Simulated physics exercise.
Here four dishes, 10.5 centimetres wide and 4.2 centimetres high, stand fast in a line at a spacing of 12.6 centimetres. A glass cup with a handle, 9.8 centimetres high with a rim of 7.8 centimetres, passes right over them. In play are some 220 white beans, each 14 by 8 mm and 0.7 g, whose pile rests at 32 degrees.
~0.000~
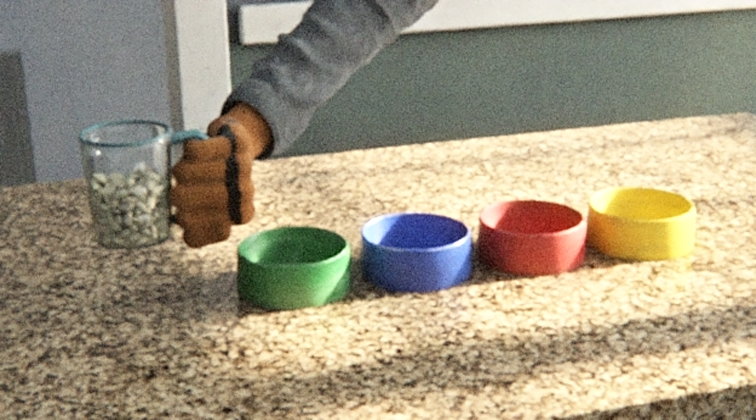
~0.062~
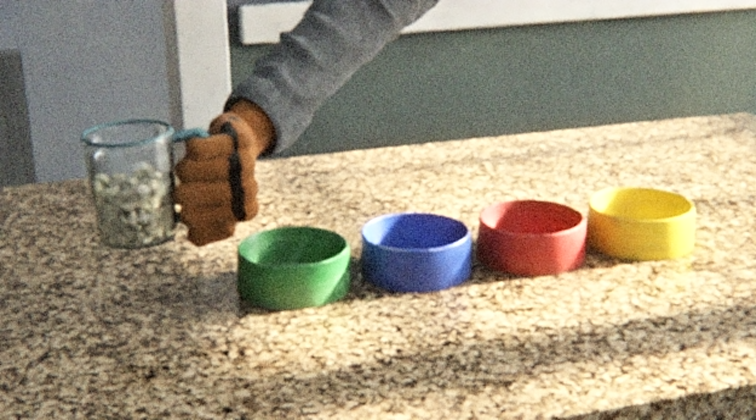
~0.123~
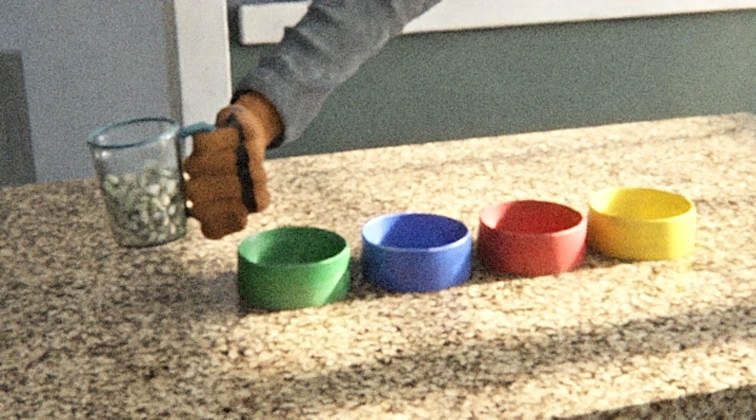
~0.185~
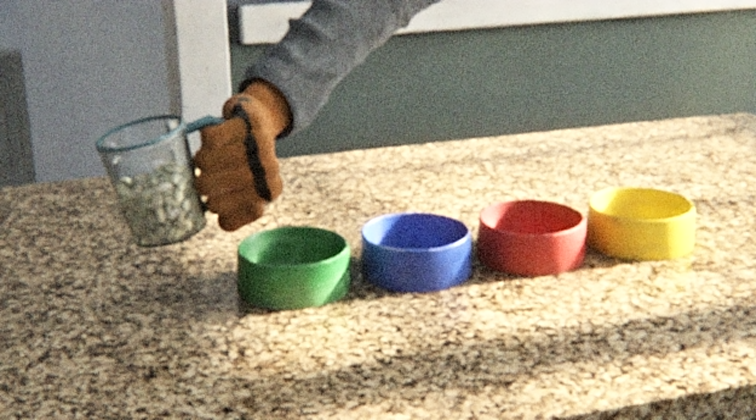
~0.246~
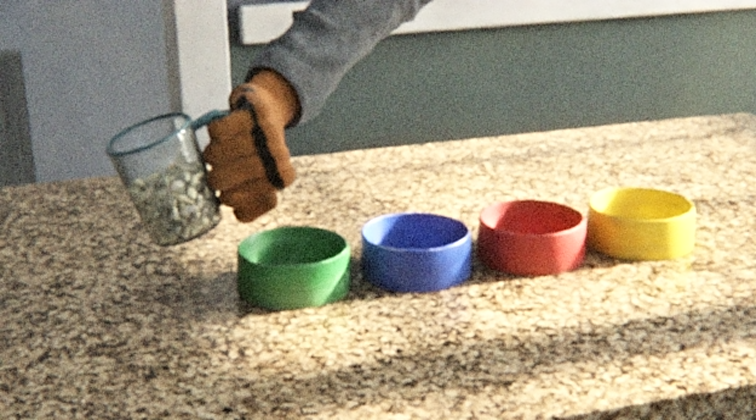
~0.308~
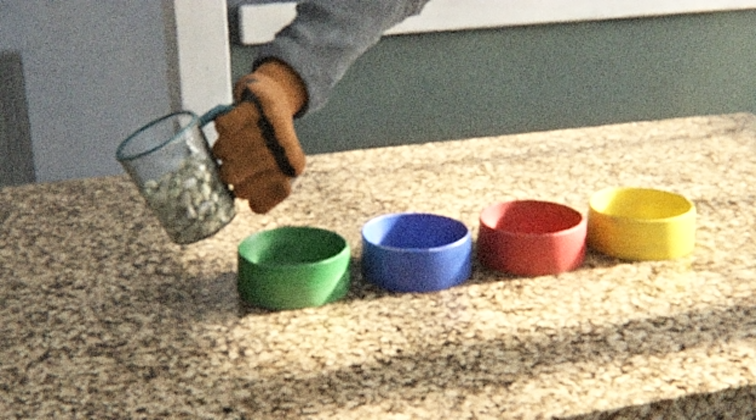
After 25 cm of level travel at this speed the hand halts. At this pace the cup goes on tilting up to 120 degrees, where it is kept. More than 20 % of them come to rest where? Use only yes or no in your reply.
Red dish: No; blue dish: No; green dish: Yes; yellow dish: No; counter: Yes.
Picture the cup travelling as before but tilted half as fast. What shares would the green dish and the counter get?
Green 40, counter 60.
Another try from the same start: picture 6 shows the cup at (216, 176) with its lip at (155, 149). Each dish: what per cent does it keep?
Kept per dish: Red = 0, blue = 0, green = 40, yellow = 0.
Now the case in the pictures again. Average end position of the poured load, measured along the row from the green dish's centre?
Mean position: Around 3 cm toward bigger x from the centre.
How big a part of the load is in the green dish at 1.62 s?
Estimate: Near 50 %.
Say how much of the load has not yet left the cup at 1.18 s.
Roughly 95 %.
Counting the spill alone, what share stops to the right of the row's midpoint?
It's close to 0 in a hundred.
Then, at 0.83 s, tilt 73 degrees; cup holds 100 %.
After 1.18 s, tilt 107 degrees; cup holds 95 %, green 5 %.
After 1.62 s, tilt 120 degrees; cup holds 15 %, green 50 %.
By 2.9 s all is still; red 0 %, blue 0 %, green 50 %, yellow 0 %, counter 50 %.
